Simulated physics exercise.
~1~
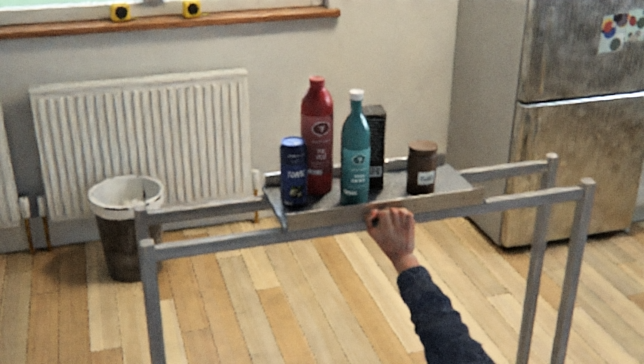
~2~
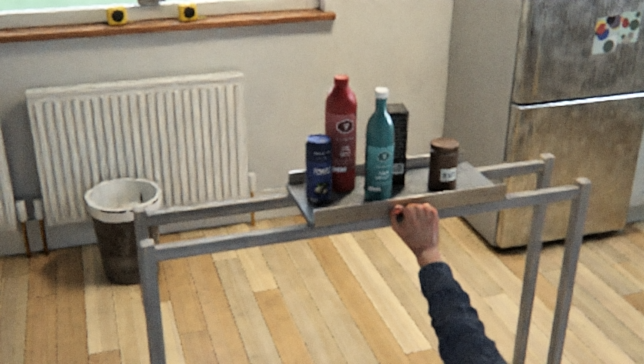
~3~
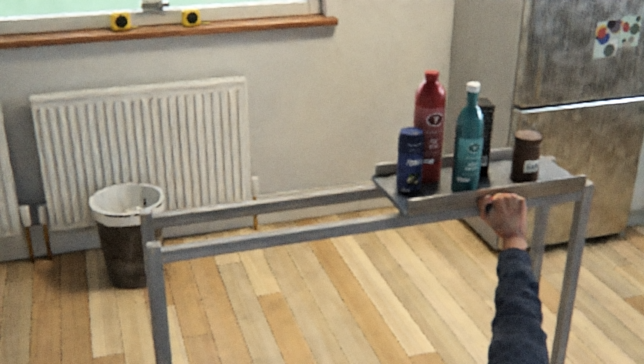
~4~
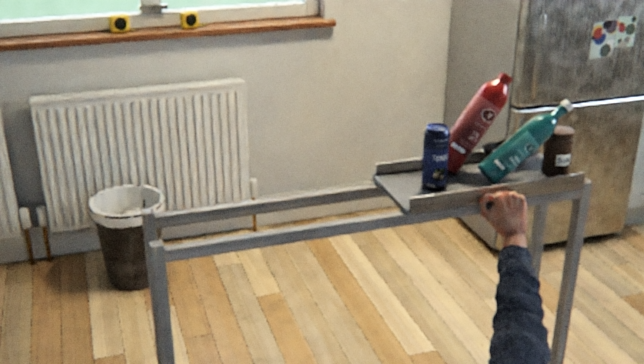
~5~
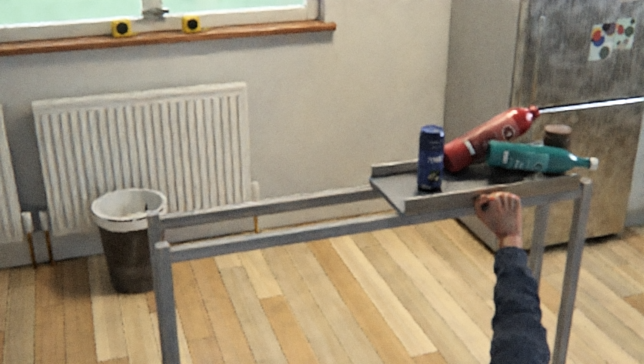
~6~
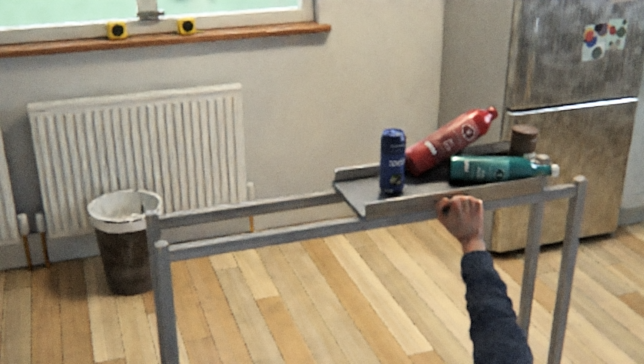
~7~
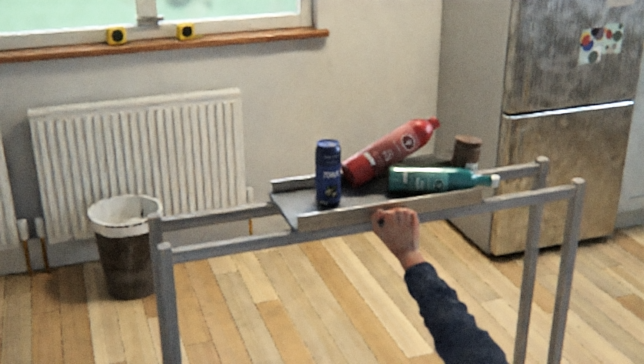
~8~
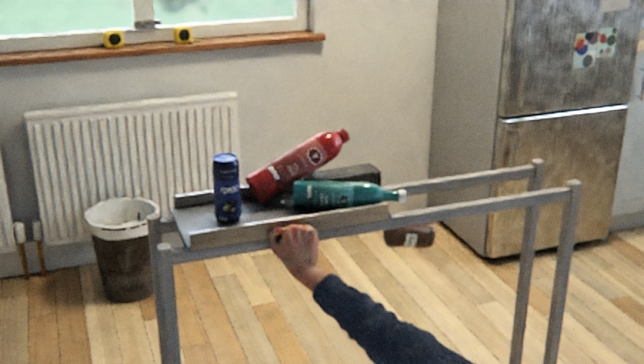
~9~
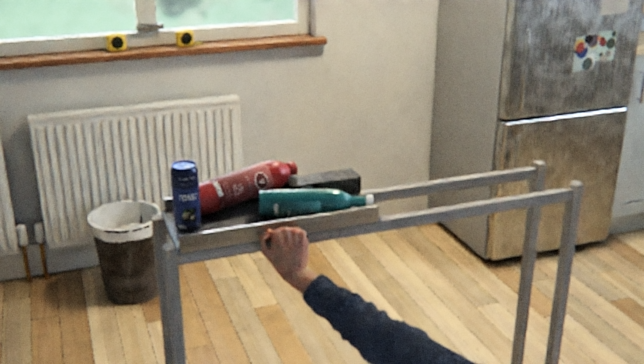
Hand sliding a loaded tray right along rails, toppling three items, then left as a brown jar falls and blue can stands.
